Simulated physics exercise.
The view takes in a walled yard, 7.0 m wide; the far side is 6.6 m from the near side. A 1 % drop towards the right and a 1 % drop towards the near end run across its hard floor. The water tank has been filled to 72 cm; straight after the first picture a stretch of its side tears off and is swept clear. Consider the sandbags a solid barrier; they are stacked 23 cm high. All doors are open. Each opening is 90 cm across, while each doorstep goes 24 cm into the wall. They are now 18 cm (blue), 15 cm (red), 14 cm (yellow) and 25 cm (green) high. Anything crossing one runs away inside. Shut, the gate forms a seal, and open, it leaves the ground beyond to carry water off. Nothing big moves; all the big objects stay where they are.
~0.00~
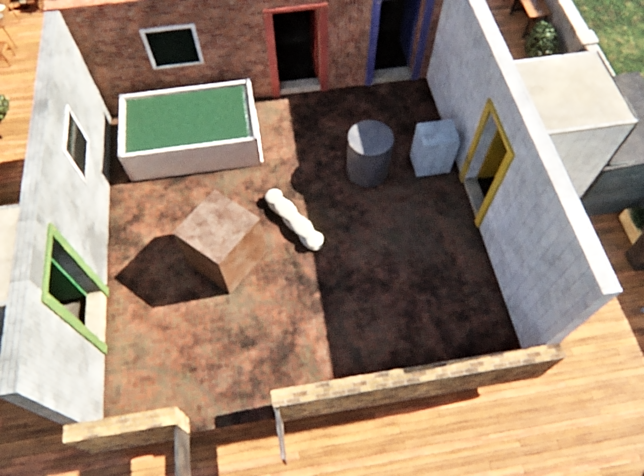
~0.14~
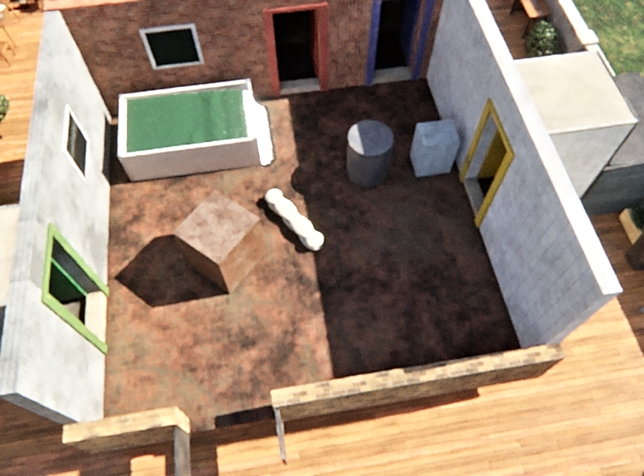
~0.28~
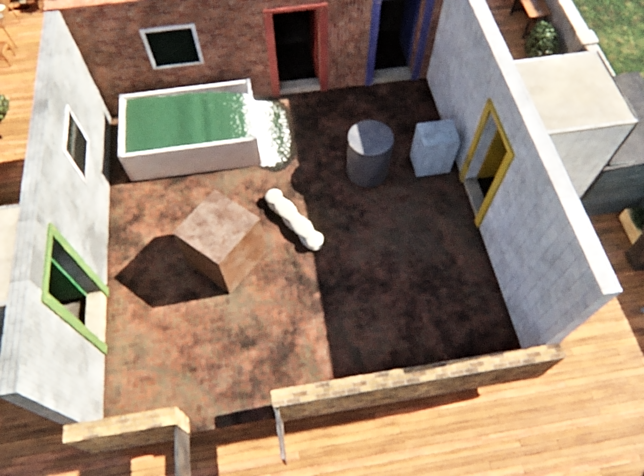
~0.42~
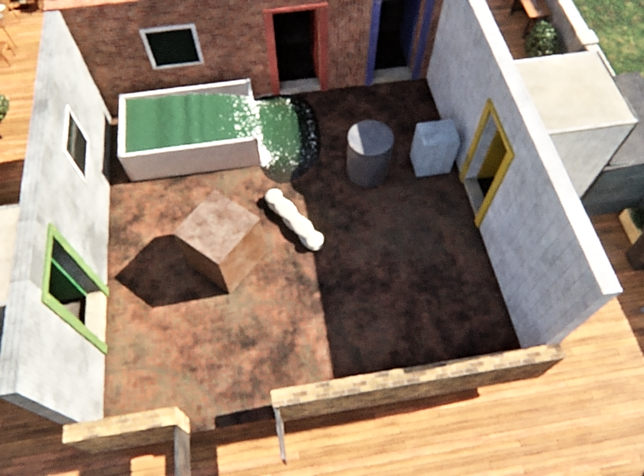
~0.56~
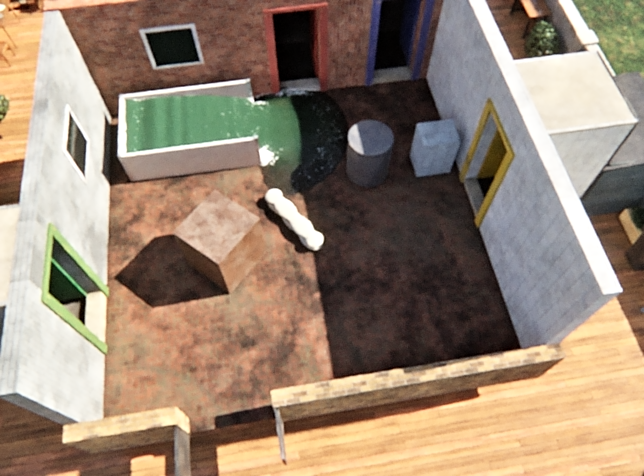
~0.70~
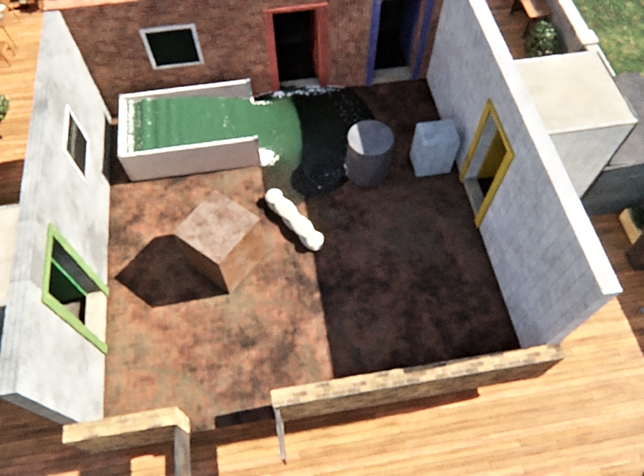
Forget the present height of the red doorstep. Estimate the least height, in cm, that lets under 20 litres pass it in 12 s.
I would say 16 cm.
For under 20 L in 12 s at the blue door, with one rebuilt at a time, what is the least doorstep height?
I'd raise blue to close to 29 cm.
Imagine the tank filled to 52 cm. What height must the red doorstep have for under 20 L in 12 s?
You'd need a step of close to 10.5 cm.
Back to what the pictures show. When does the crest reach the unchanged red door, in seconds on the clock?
1.8 s.
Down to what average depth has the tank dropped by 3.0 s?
Around 17 cm on average.
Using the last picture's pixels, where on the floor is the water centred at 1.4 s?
The water is centred around (249, 139) in the last picture's pixels.
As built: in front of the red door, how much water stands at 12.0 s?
4.5 cm.
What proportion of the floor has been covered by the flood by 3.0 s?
Some 45 per cent is wet.
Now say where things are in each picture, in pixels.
In the first frame, the water tank at (188, 119) is whole and still, 72 cm deep; the red door at (298, 57) is dry.
In the second frame, the gap is at (254, 128), the front 0.3 m out at (271, 159); the back of the water tank holds 72 cm.
In the third frame, the front is at (291, 154), 0.7 m from the gap at (254, 129); 1.0 m2 of floor is wet, 72 cm left at the back.
In the fourth frame, the gap is at (254, 129), the front 1.3 m out at (317, 137); the back of the water tank holds 72 cm.
In the fifth frame, water pours out at (254, 130) and has run 1.9 m, to (344, 132); about 8 cm deep outside, 69 cm at the back.
In the sixth frame, the gap is at (254, 130), the front 2.5 m out at a hidden place; the back of the water tank holds 62 cm; water is at the red door at (298, 57).
After 1.4 s water covers 25 % of the floor, deepest (31 cm) near (343, 164); 20 cm at the red door, 1 litre in over its 15 cm doorstep.
After 3.0 s water covers 45 % of the floor, deepest (43 cm) near (435, 145); 15 cm at the red door, 19 litres in over its 15 cm doorstep.
After 12.0 s water covers 95 % of the floor, deepest (12 cm) near (518, 362); 4 cm at the red door, 21 litres in over its 15 cm doorstep.
At the red door as built, the water arrived by 0.6 s and peaked near 21 cm at 1.8 s.
With a doorstep of 14 cm, 31 litres would have come in within the 12 s; with 19 cm, 6 litres. So under 20 litres takes about 16 cm.
